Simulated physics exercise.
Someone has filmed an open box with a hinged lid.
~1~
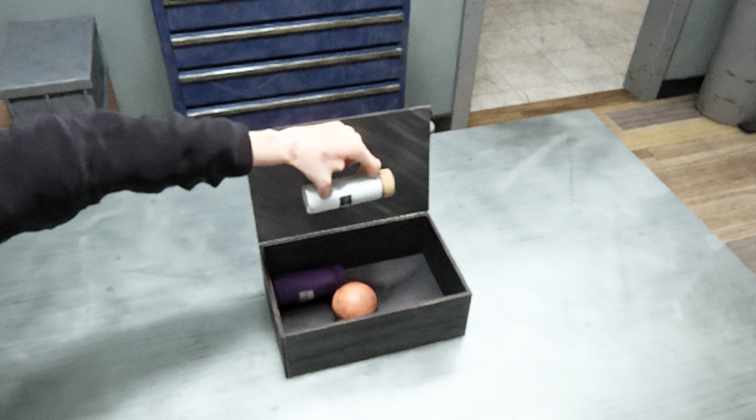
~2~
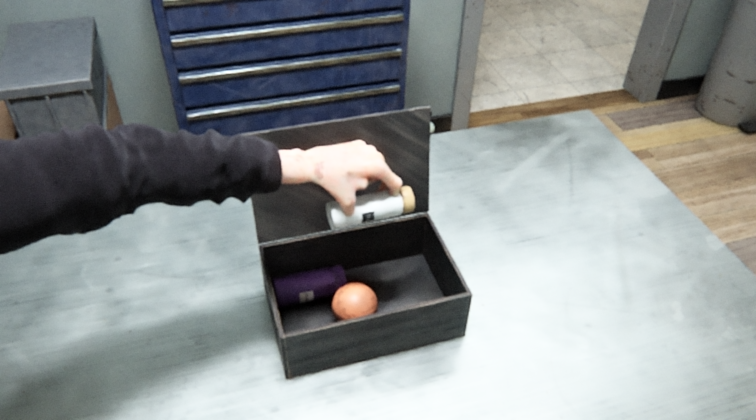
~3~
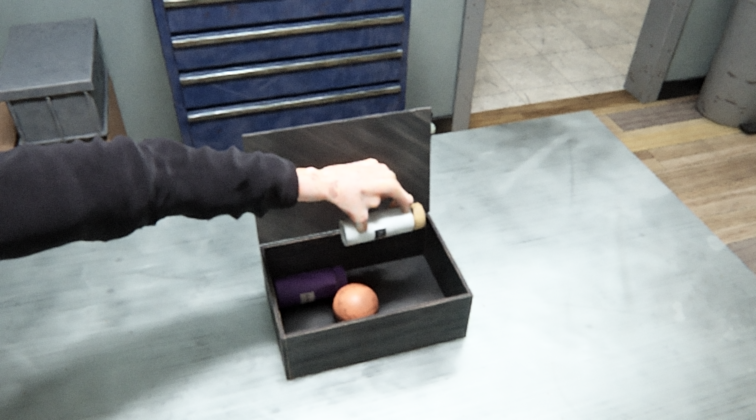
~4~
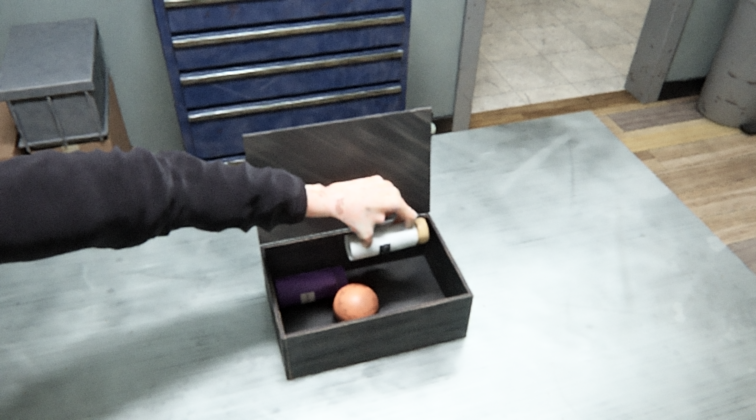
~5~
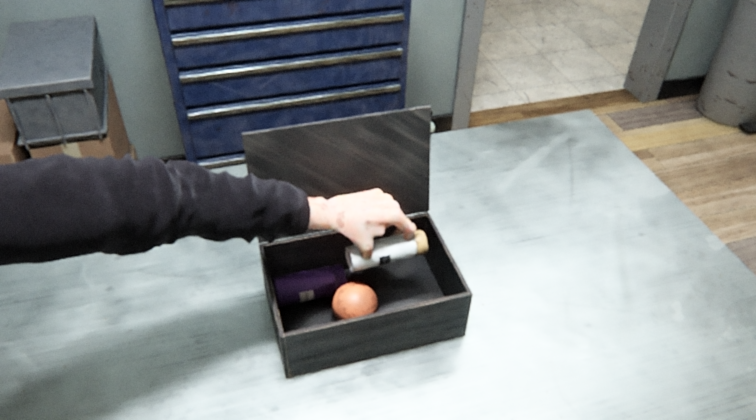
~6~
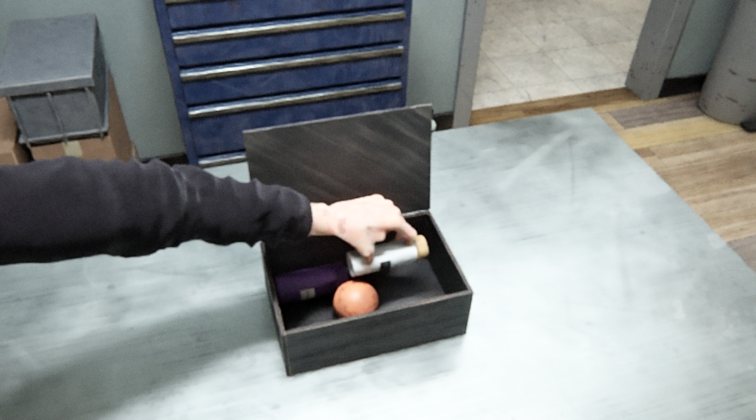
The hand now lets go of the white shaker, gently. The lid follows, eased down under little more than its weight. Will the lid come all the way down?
Here the lid sits on the rim.
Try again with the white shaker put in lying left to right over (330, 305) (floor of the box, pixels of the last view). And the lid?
Then it sits on the rim.
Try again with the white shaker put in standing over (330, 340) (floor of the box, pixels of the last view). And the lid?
Then it is held up.
Then, 0.60 s after the last picture, white shaker rolled well along near (385, 293); orange ball rolled a little; purple shaker rolled a little.
Then, 1.50 s after the last picture, lid 65° above the rim; white shaker rolled well along near (388, 299); orange ball rolled about its own width; purple shaker rolled a little.
Then, 2.00 s after the last picture, lid 13° above the rim; white shaker rolled well along near (388, 300); orange ball rolled about its own width; purple shaker rolled a little.
At rest, lid shut; moved from the start, orange ball and white shaker; purple shaker in place. Seen from the same camera at the end, white shaker near (389, 301).
